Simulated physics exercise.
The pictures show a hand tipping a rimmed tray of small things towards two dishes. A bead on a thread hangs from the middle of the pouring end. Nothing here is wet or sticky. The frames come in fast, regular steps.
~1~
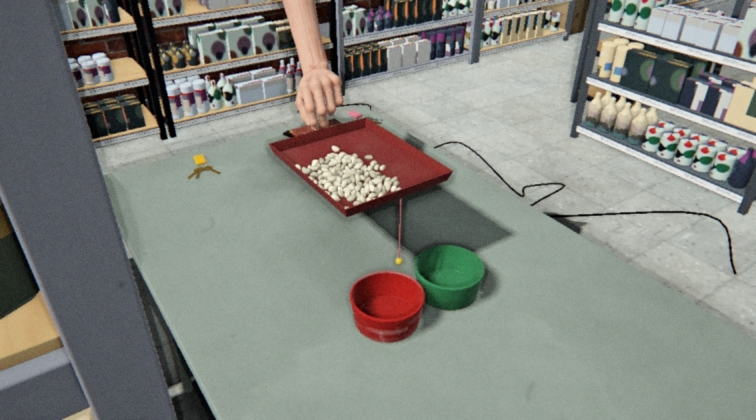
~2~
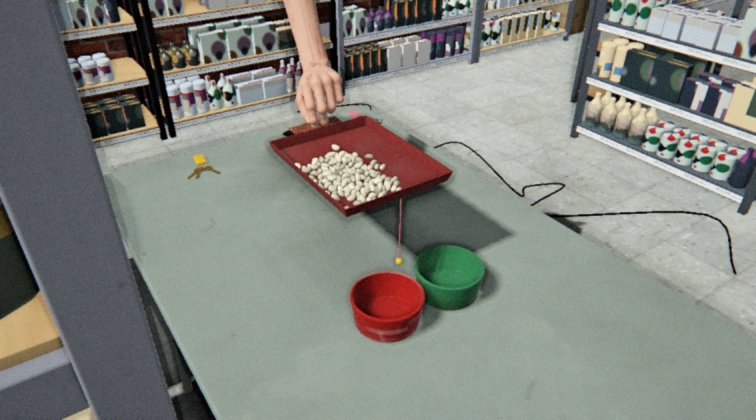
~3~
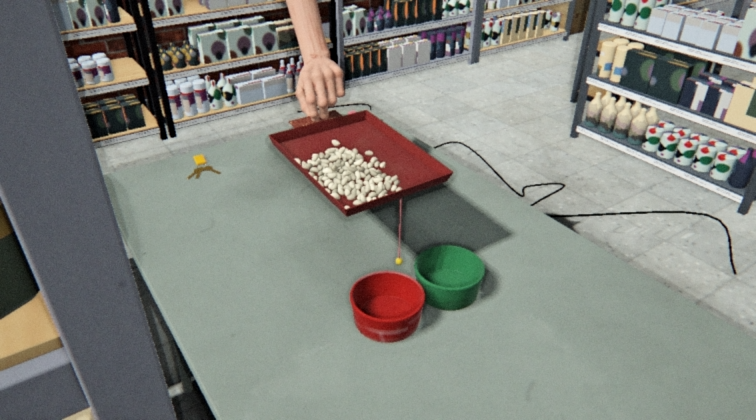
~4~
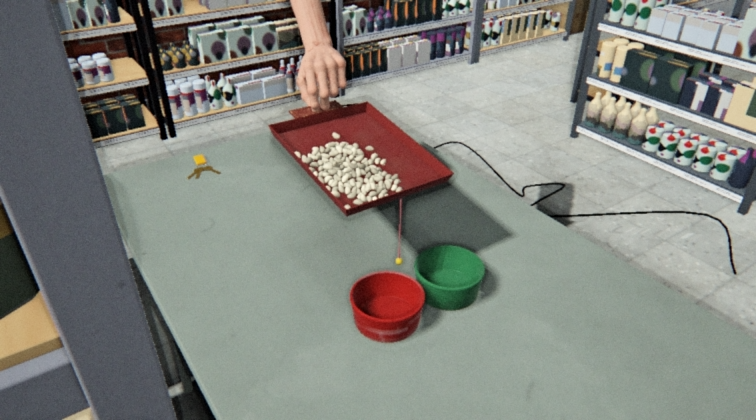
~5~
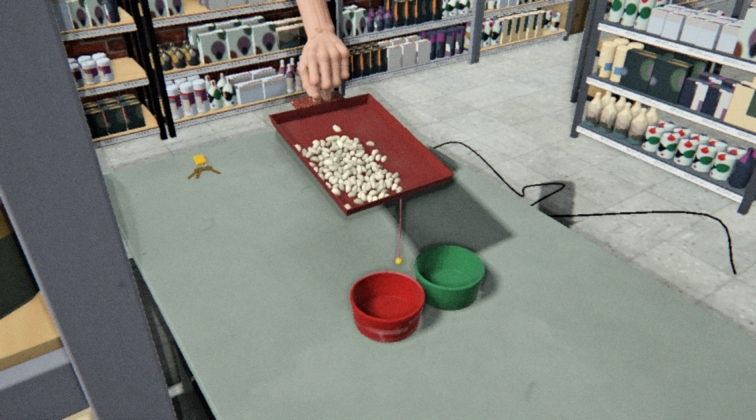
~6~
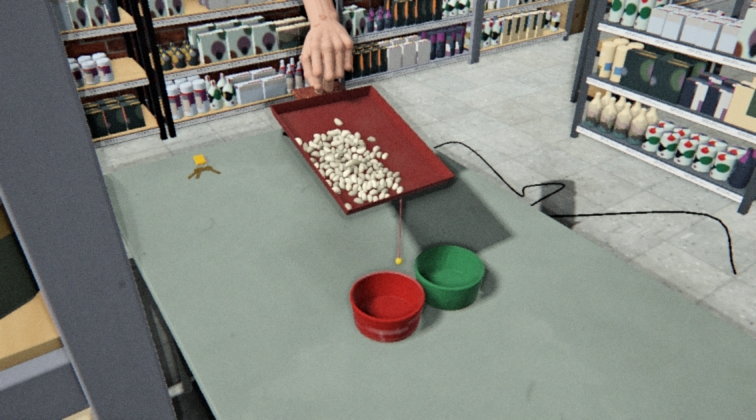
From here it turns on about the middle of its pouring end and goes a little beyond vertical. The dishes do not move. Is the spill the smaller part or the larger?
Caught overall: More than half.
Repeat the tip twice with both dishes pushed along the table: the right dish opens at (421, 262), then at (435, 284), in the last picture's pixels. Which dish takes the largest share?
At the first place the dish on the right, at the second the dish on the right.
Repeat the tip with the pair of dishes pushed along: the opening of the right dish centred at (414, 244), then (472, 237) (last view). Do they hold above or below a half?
At the first place under half, at the second less than half.
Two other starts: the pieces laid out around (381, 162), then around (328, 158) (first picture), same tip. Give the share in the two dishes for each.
Roughly 90 per cent, and 80 per cent.
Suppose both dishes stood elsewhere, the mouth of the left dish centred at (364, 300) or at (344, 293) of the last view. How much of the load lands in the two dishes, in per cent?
The first gives 60 %, the second 20 %.
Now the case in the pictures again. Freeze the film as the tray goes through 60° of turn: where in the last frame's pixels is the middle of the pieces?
Near (387, 177).
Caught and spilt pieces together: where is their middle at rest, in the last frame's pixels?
Close to (442, 297).
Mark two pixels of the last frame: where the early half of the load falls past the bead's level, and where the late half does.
Around (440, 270) and then (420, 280).
Just after the last frame, tray tipped steeply; every one on the tray.
A moment on, tray tipped right over; the larger part on the tray; about a tenth in the left dish; about a tenth in the right dish; just a few outside both; about a tenth in the air.
Further on, tray tipped past a quarter turn; roughly a third in the left dish; roughly half in the right dish; roughly a quarter outside both.
When it is over, tray tipped past a quarter turn; roughly a third in the left dish; roughly half in the right dish; roughly a quarter outside both.
